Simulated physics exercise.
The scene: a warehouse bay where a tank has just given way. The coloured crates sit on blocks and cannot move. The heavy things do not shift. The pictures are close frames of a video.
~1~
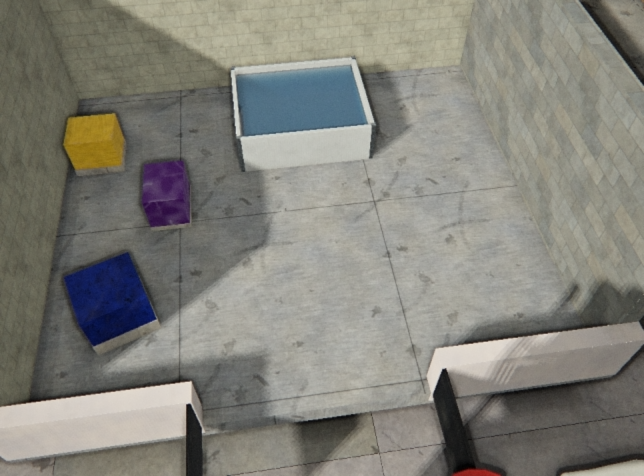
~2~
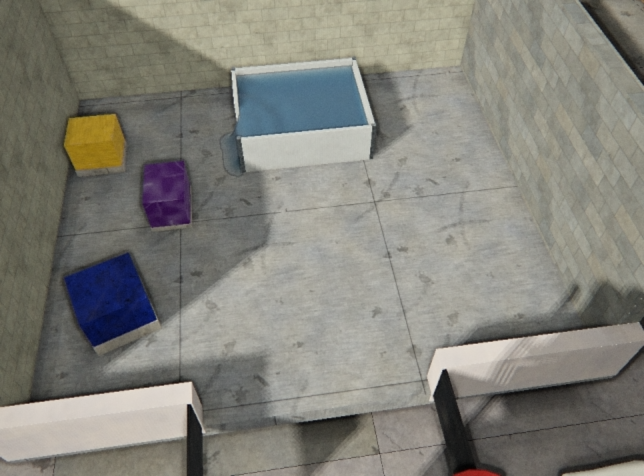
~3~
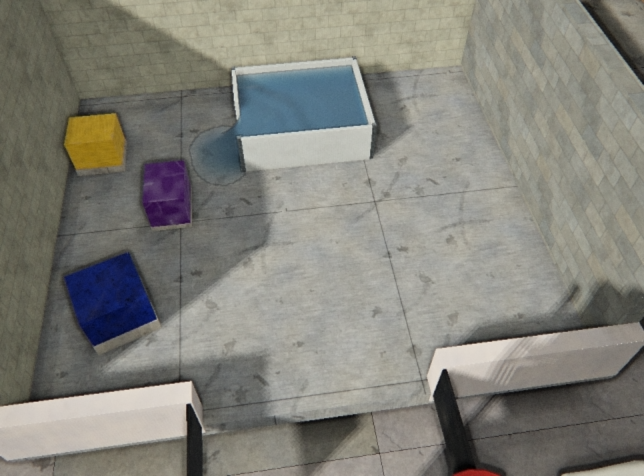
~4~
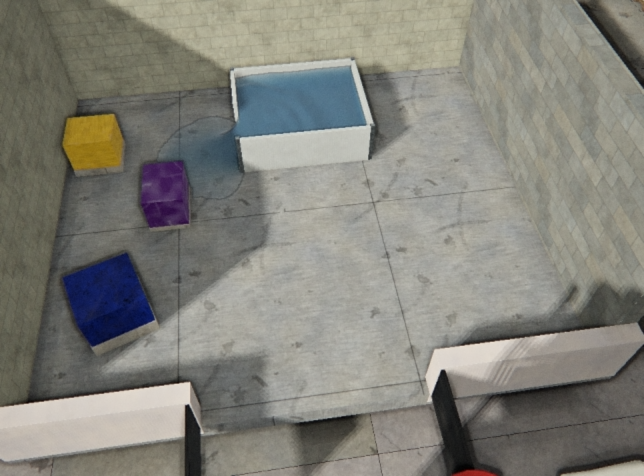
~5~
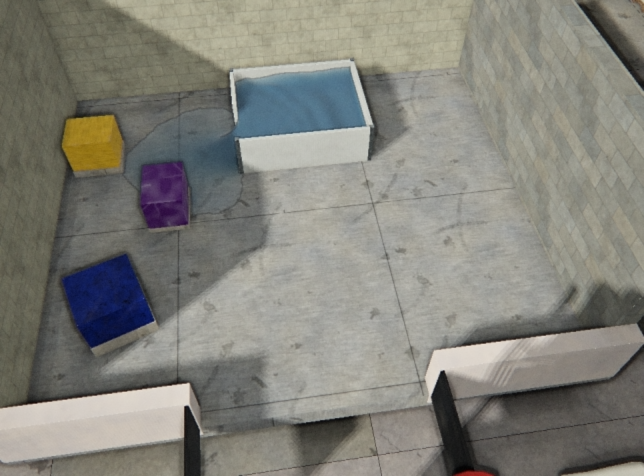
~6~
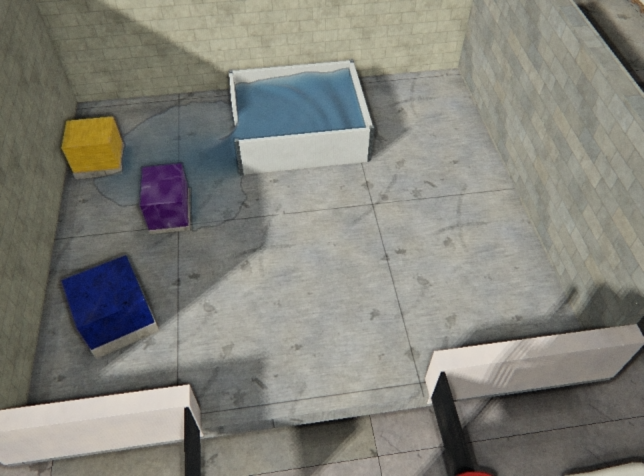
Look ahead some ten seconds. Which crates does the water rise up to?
The yellow crate is wetted; the blue crate escapes dry; the purple crate is wetted.
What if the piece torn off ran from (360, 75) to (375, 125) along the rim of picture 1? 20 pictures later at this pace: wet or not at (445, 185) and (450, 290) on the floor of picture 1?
In turn: Covered, awash.
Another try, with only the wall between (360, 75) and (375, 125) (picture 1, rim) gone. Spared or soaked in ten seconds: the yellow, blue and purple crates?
The yellow one remains dry, the blue one escapes it, the purple one stays dry.
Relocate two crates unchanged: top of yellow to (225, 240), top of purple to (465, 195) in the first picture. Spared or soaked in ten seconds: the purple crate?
One by one: Purple escapes it.
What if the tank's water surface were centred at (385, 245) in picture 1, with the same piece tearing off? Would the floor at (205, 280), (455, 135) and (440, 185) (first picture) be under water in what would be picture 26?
In turn: Covered, clear, not flooded.
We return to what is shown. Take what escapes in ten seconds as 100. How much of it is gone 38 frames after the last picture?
Close to 55 %.
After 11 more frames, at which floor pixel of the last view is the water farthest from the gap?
Roughly at (32, 378).
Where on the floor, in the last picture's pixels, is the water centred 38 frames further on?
At about (216, 174).
A moment on, water covers 20 % of the floor; the yellow crate water round its plinth, the blue crate not reached, the purple crate water round its plinth.
Next, water covers 30 % of the floor; the yellow crate water round its plinth, the blue crate water round its plinth, the purple crate water round its plinth.
Then, water covers 40 % of the floor; the yellow crate water round its plinth, the blue crate water round its plinth, the purple crate water round its plinth.
Later, water covers 60 % of the floor; the yellow crate water round its plinth, the blue crate water round its plinth, the purple crate water round its plinth.
In the end, water covers 90 % of the floor; the yellow crate was topped, the blue crate stayed above the water, the purple crate was topped.
